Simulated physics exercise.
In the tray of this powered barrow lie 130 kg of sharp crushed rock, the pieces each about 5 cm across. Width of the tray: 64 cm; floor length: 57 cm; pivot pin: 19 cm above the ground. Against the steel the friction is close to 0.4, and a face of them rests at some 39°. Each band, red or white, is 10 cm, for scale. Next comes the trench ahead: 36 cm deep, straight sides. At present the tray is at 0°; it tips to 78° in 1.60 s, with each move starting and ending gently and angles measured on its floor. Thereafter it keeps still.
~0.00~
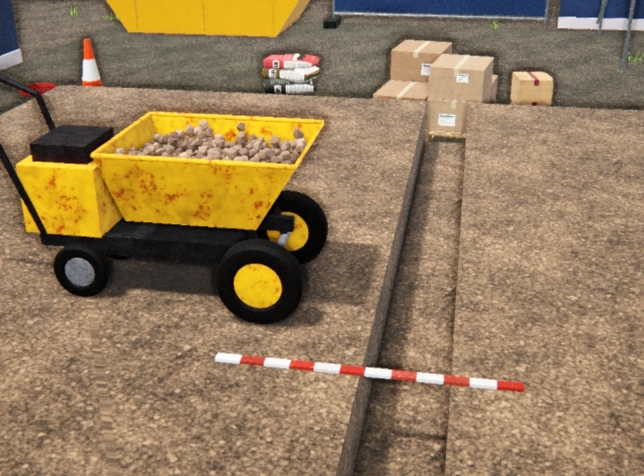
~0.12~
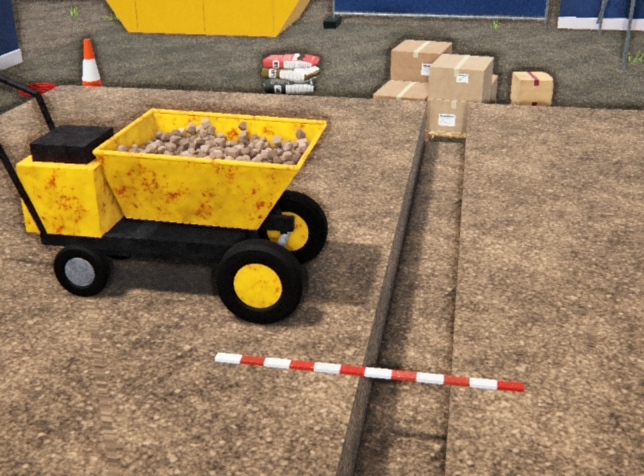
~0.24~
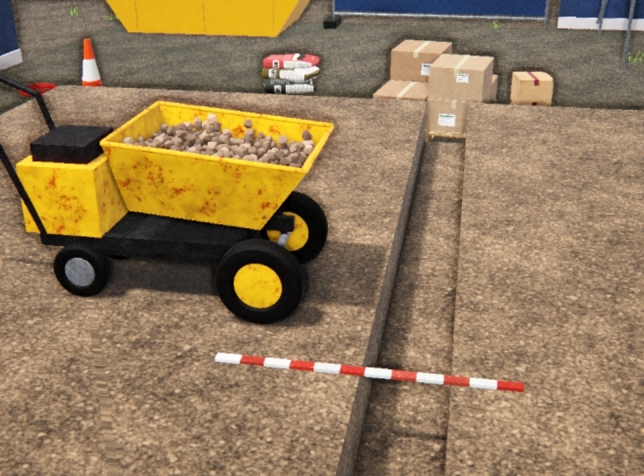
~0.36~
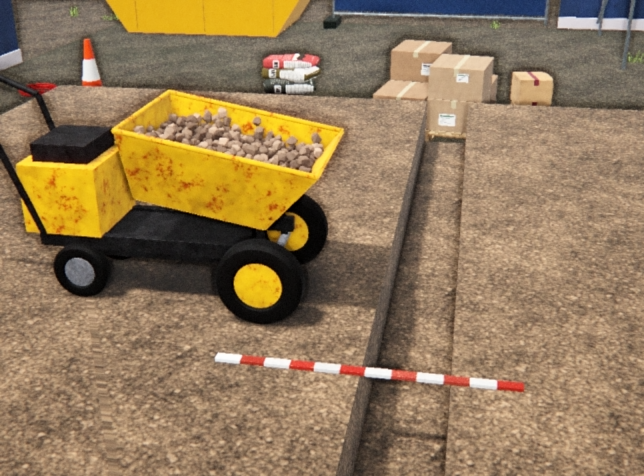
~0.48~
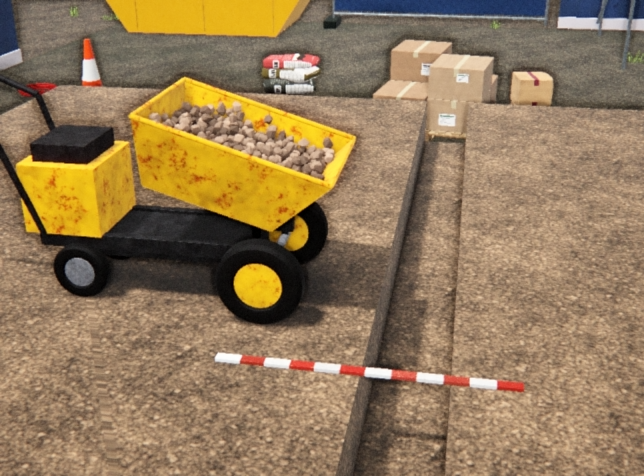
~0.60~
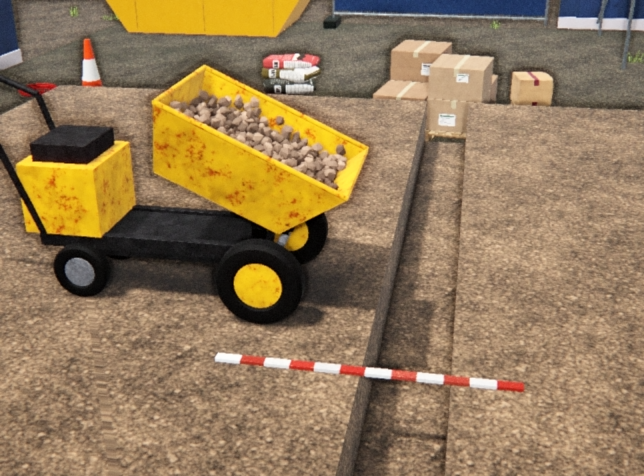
A rust-speckled yellow powered barrow loaded with grey-brown stones stands at the left of a bare dirt work site, seen from slightly above by a still camera. A red-and-white banded pole lies across a narrow trench to its right, with cardboard boxes, stacked sacks, an orange cone and a yellow container behind. The tray slides slightly right and tilts, its rear rising increasingly steeply while the wheels stay put.
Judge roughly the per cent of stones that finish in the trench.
An estimated 92 per cent finish in the trench.
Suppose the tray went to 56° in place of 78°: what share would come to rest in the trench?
About 10 per cent would end up in the trench.
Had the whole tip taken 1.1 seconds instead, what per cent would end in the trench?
Close to 90 per cent then.
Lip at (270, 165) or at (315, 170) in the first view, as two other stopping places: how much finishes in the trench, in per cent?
That gives roughly 95 per cent and roughly 75 per cent.
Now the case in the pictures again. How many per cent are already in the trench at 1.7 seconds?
At that moment: Approx. 25 %.
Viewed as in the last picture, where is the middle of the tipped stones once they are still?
Their middle ends up near (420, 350).
After 1.2 s the floor is at 66°; 100 % in the tray; the foremost stones are at (396, 253).
After 1.7 s the floor is at 78°; 71 % in the tray, 27 % in the trench, 2 % past the trench; the foremost stones are at (497, 308).
After 2.0 s the floor is at 78°; 40 % in the tray, 55 % in the trench, 5 % past the trench; the foremost stones are at (547, 301).
After 4.0 s the floor is at 78°; 4 % in the tray, 92 % in the trench, 5 % past the trench; the foremost stones are at (556, 303).
